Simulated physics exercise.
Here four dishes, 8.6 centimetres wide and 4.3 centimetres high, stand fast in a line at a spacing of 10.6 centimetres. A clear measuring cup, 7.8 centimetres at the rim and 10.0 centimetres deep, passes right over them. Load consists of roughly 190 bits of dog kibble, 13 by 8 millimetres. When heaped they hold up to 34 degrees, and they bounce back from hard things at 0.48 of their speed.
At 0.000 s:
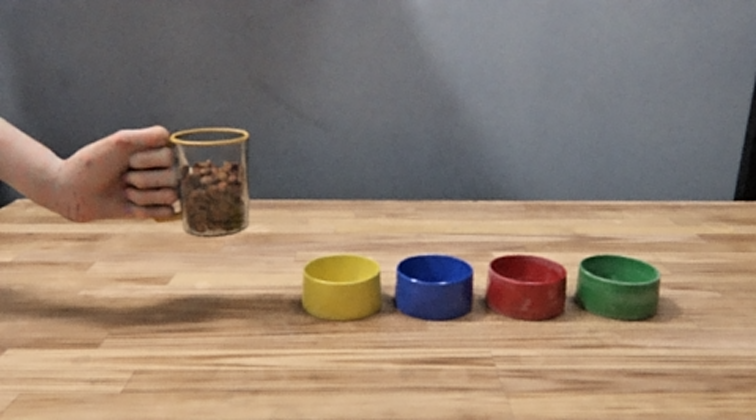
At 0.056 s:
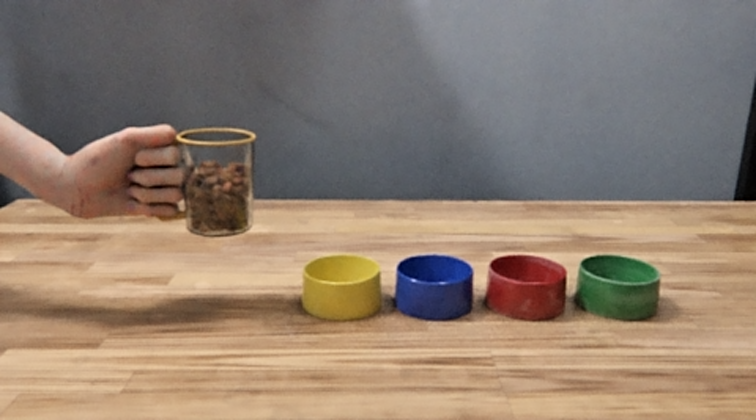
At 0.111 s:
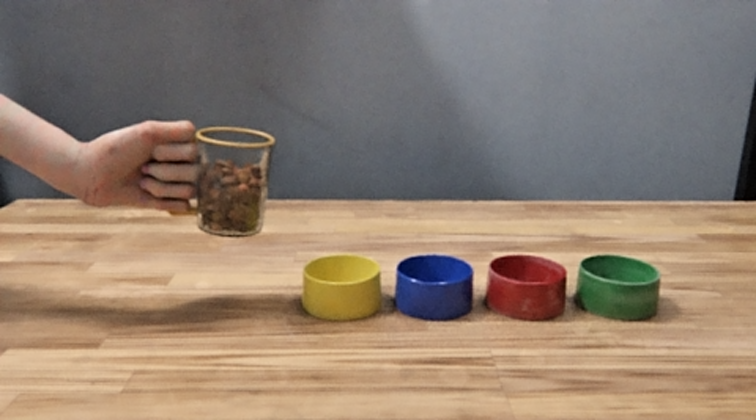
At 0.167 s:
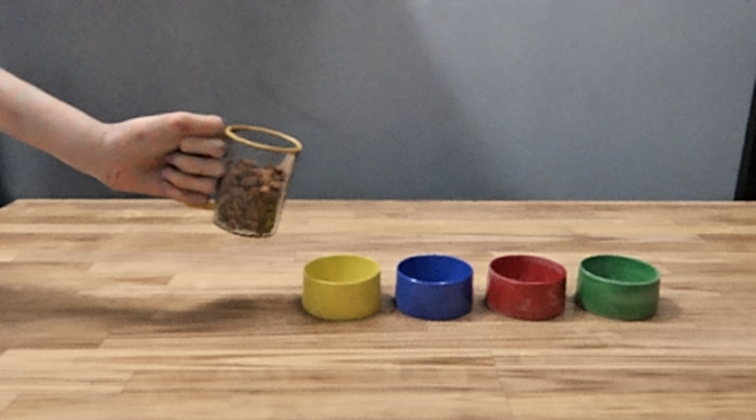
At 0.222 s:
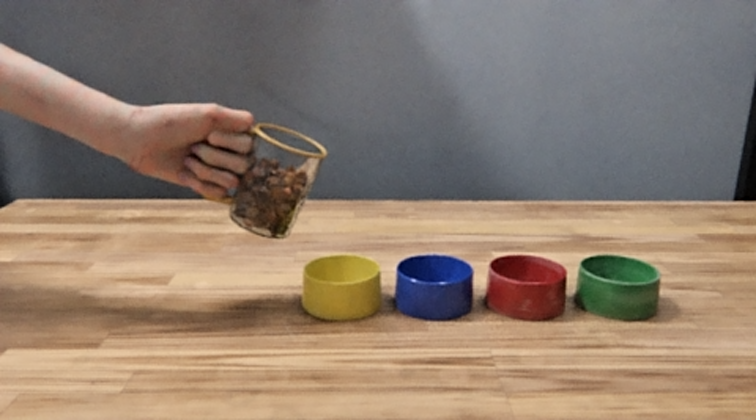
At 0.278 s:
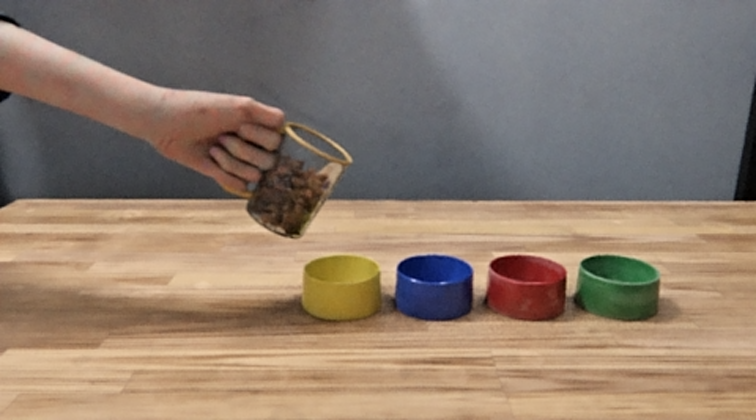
A hand holds a clear, gold-rimmed measuring cup partly filled with brown dog kibble above the left side of a light wooden table, seen from the front against a plain grey wall. Four small round dishes stand in a row to the right, yellow, blue, red and green. The hand moves the cup rightward while tilting it toward the right, and the camera stays still.
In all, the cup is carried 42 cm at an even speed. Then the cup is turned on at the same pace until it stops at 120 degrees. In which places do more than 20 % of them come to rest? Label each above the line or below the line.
Red: Below the line; blue: Below the line; green: Above the line; yellow: Below the line; counter: Above the line.
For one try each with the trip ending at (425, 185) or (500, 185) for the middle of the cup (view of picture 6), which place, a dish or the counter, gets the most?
First try: Counter; second try: Red.
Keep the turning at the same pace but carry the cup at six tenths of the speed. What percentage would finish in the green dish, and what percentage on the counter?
Shares: Green 0, counter 30.
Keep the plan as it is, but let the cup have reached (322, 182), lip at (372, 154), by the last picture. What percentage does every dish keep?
Final shares - red 0 %, blue 0 %, green 80 %, yellow 0 %.
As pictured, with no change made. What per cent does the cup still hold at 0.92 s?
My estimate is about 95 per cent.
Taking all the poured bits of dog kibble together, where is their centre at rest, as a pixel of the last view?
Close to pixel (636, 295).
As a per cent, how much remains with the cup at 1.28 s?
0 per cent.
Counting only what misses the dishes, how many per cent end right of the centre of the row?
100 per cent.
After 0.66 s, tilt 83 degrees; cup holds 100 %.
After 0.92 s, tilt 117 degrees; cup holds 95 %.
After 1.28 s, tilt 120 degrees; cup holds 0 %, green 55 %.
By 2.0 s all is still; red 0 %, blue 0 %, green 55 %, yellow 0 %, counter 45 %.
